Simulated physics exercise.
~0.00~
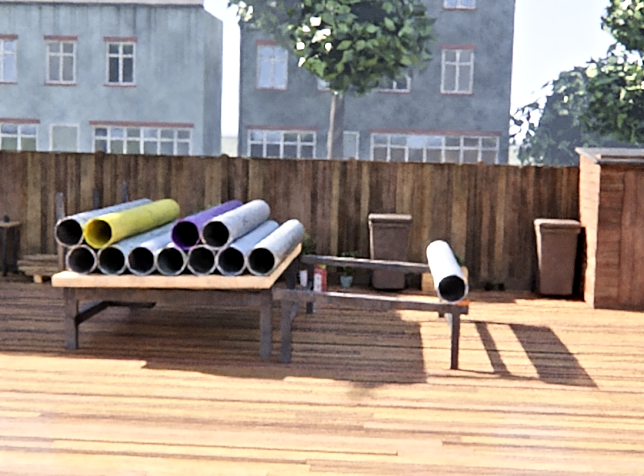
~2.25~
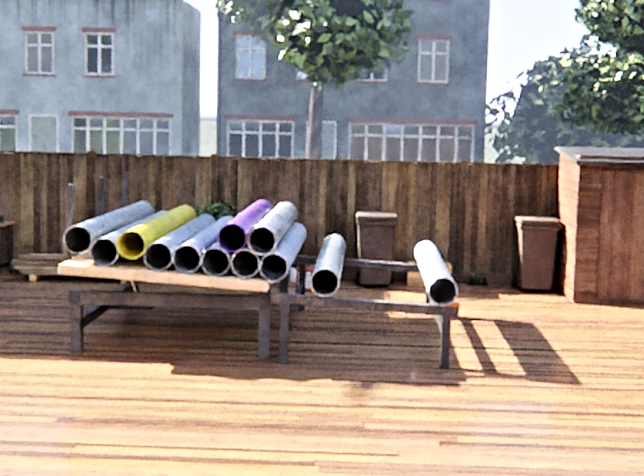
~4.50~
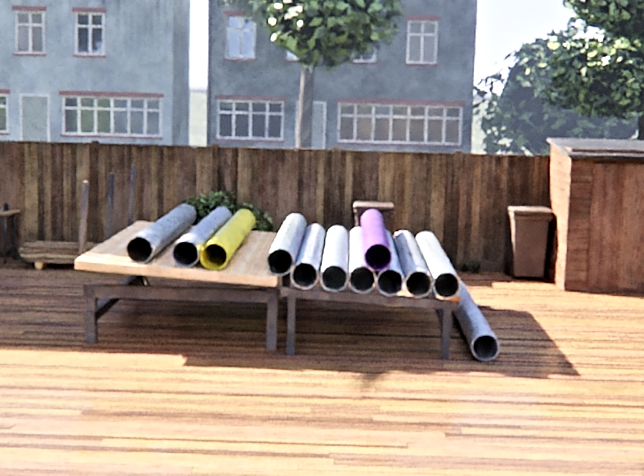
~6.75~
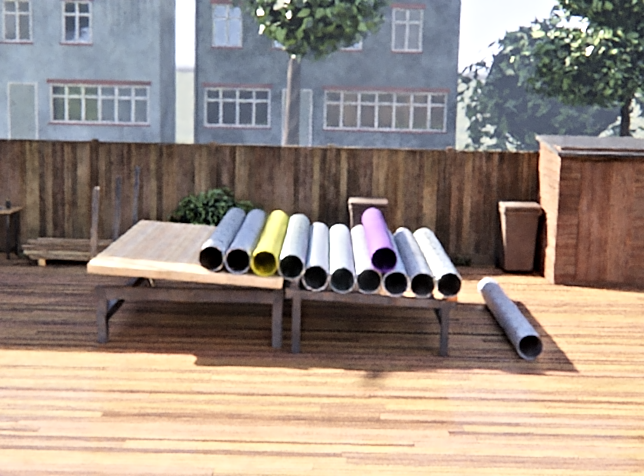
In this clip, metal pipes, including a yellow and a purple one, roll right from a wooden table onto an adjoining rack; one drops off the far end onto the decking, while the rest settle in a row, purple resting on top.
